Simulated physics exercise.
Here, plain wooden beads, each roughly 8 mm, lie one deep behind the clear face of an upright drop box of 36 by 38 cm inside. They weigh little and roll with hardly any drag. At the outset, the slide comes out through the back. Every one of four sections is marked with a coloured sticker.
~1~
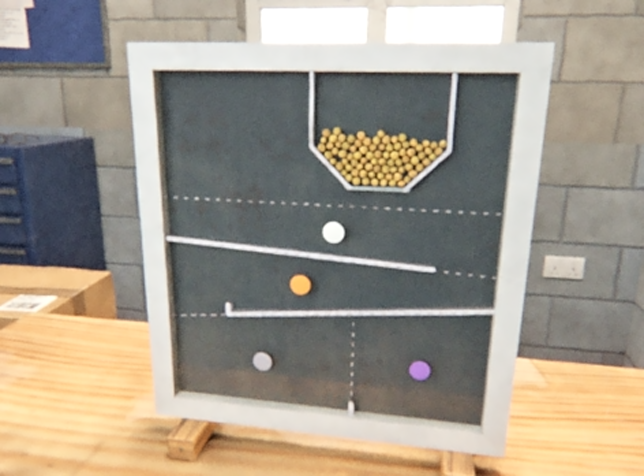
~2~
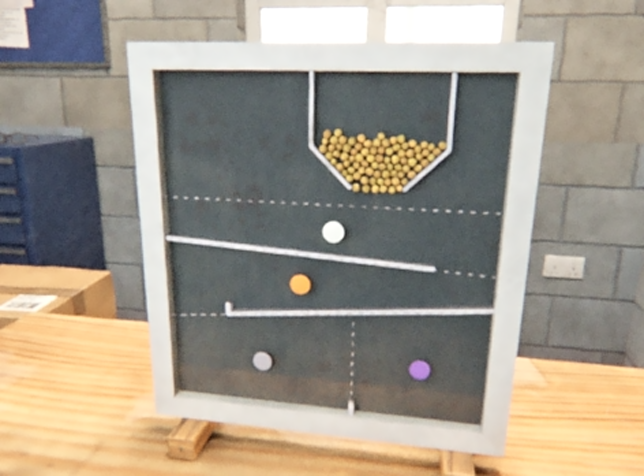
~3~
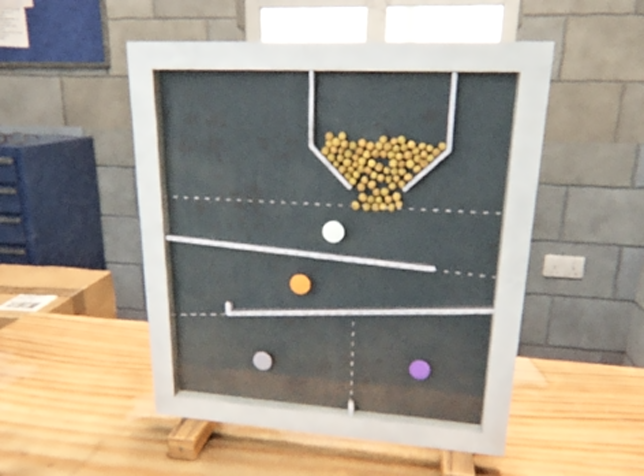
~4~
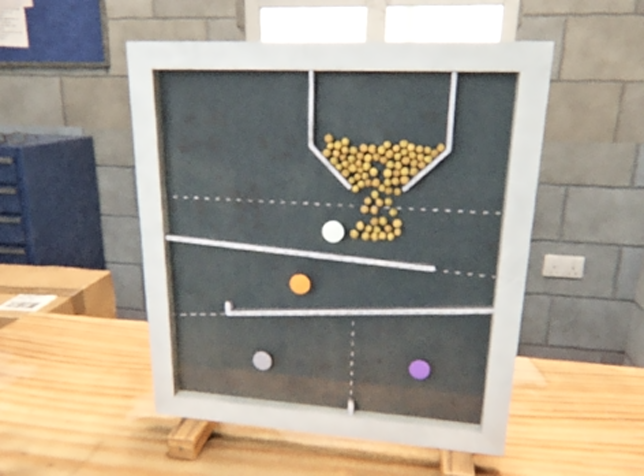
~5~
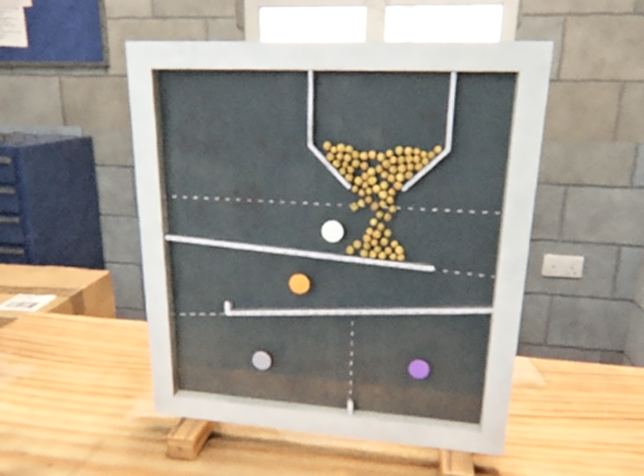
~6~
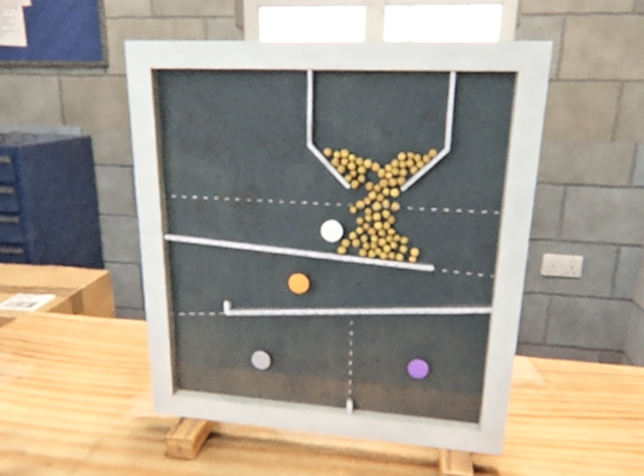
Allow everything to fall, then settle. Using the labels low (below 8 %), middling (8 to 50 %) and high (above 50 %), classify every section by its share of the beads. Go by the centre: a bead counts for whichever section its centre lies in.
Orange is middling; purple is low; white is high; grey is low.
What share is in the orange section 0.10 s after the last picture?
Some 0 per cent.
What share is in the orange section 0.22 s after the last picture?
Around 15 per cent.
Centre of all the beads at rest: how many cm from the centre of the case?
Right: About 5 cm; below: About 1 cm.
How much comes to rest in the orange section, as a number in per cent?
Estimated share there: Roughly 40 per cent.
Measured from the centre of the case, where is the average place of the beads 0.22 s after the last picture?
Right about 7 cm, up about 1 cm.
Then, 0.10 s later than the last picture, the beads' middle is 6 cm right of and 3 cm above the centre; white 80 %.
Then, 0.22 s later than the last picture, the beads' middle is 7 cm right of and 1 cm above the centre; orange 15 %, white 85 %.
Then, 0.45 s later than the last picture, the beads' middle is 7 cm right of and level with the centre; orange 35 %, white 65 %.
At rest 2.4 s after the last picture, orange 40 %, purple 0 %, white 60 %, grey 0 %.
